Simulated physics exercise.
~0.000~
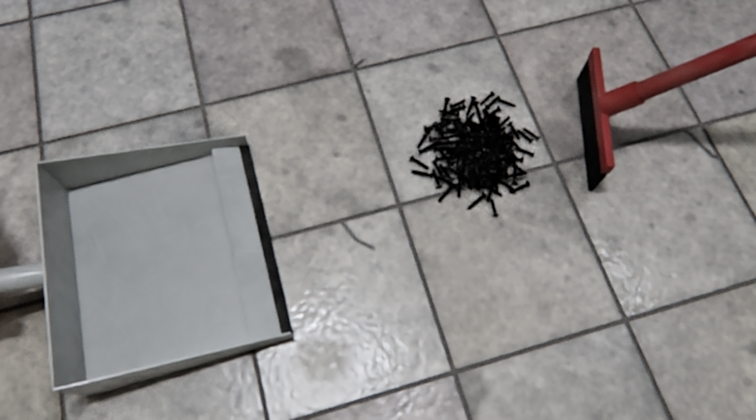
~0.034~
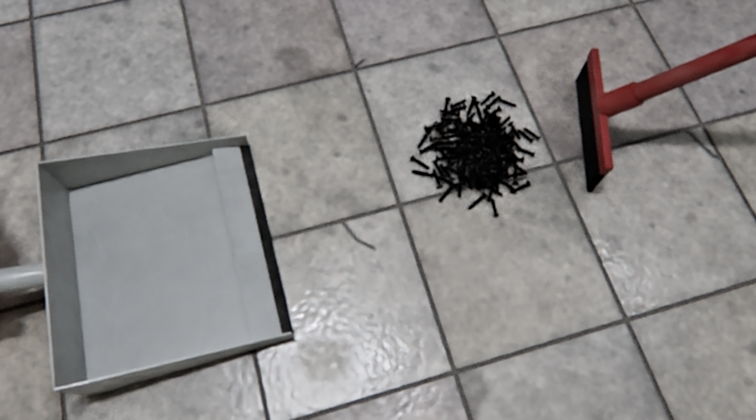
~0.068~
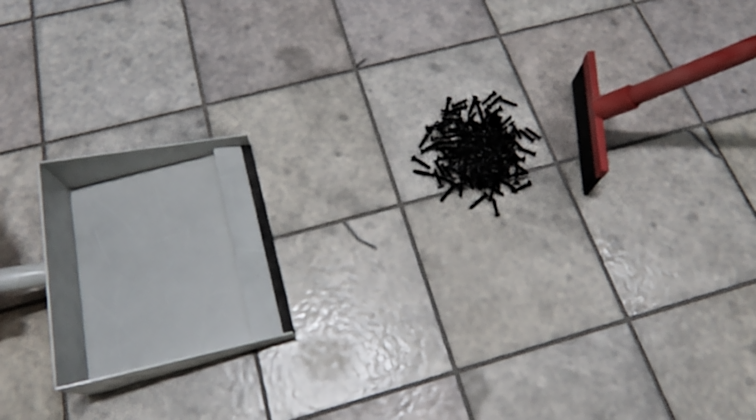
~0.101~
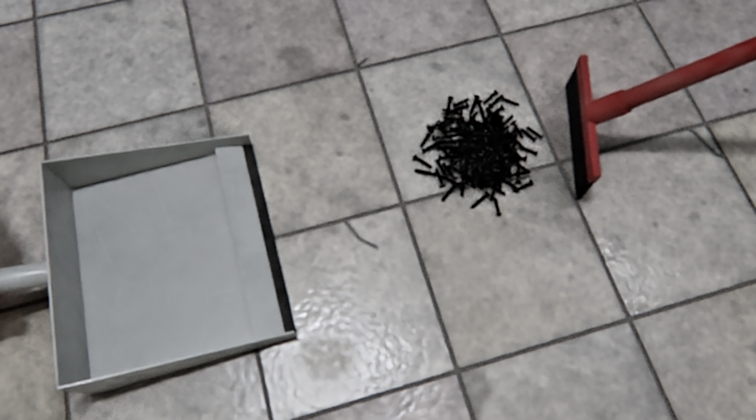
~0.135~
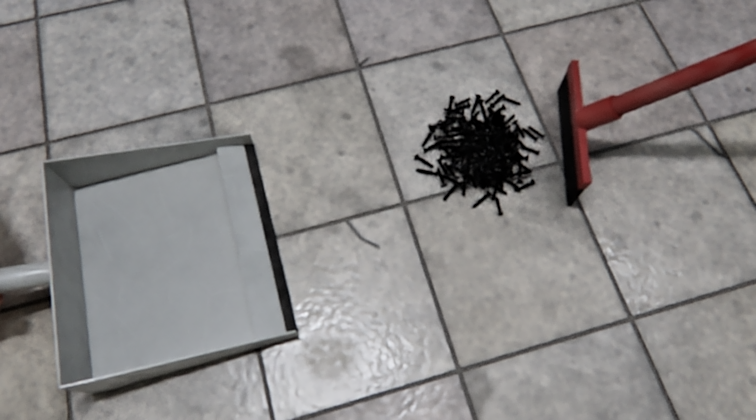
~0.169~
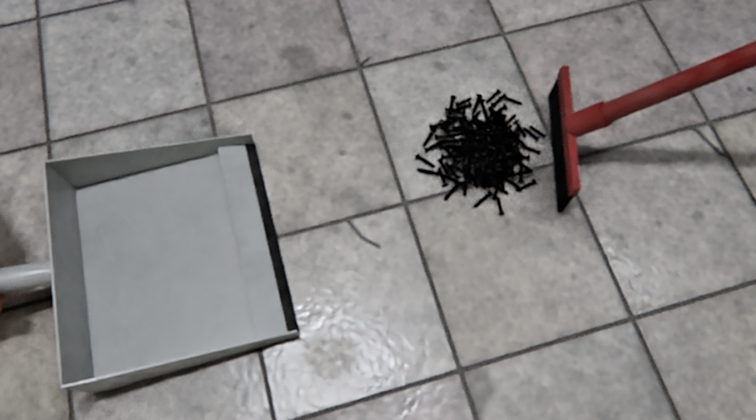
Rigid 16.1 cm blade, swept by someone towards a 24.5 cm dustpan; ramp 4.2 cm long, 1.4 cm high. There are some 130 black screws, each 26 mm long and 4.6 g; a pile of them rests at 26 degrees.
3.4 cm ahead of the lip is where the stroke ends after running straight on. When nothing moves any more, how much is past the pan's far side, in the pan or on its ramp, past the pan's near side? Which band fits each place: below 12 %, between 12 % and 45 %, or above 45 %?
Bands: Far side below 12 %; pan below 12 %; near side below 12 %.
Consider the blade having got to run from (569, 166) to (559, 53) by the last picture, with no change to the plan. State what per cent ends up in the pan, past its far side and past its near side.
The pan gets 0, the far side 35 and the near side 0.
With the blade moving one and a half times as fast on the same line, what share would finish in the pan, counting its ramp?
I'd guess it lands at about 5 per cent.
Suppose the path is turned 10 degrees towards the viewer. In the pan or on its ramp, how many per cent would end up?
The pan, ramp included, would get around 0 per cent.
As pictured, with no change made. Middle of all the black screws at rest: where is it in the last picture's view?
Somewhere near (346, 175) in the last picture.
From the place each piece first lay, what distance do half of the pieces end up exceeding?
14 cm or so.
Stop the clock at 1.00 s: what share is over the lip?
Some 0 in a hundred by that moment.
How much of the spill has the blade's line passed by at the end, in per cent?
Some 50 percent of it.
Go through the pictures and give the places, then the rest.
In the first frame, blade from (607, 168) to (593, 56), moved 0.0 cm, 0 of the pieces shifted so far; middle of the pieces at (480, 148); pan at (157, 264).
In the second frame, blade from (606, 169) to (592, 57), moved 0.3 cm, 0 of the pieces shifted so far; middle of the pieces at (481, 148).
In the third frame, blade from (601, 172) to (588, 59), moved 1.1 cm, 0 of the pieces shifted so far; middle of the pieces at (482, 148).
In the fourth frame, blade from (593, 178) to (581, 63), moved 2.5 cm, 0 of the pieces shifted so far; middle of the pieces at (483, 147).
In the fifth frame, blade from (584, 184) to (572, 69), moved 4.1 cm, 0 of the pieces shifted so far; middle of the pieces at (485, 146).
In the sixth frame, blade from (573, 191) to (563, 74), moved 5.7 cm, 0 of the pieces shifted so far; middle of the pieces at (486, 146); pan at (164, 263). The blade's pace is about 0.48 m/s, heading 15 degrees towards the viewer's side.
Then, at 0.48 s, middle of the blade 21 cm from the lip; 0 % over the lip, far side 0 %, near side 0 %.
After 0.68 s, middle of the blade 12 cm from the lip; 0 % over the lip, far side 0 %, near side 0 %.
Then, at 1.00 s, middle of the blade 6 cm from the lip; 0 % over the lip, far side 0 %, near side 0 %.
At rest (1.6 s), far side 0 %, pan 0 %, near side 0 %, in front of the lip or behind the blade 100 %.
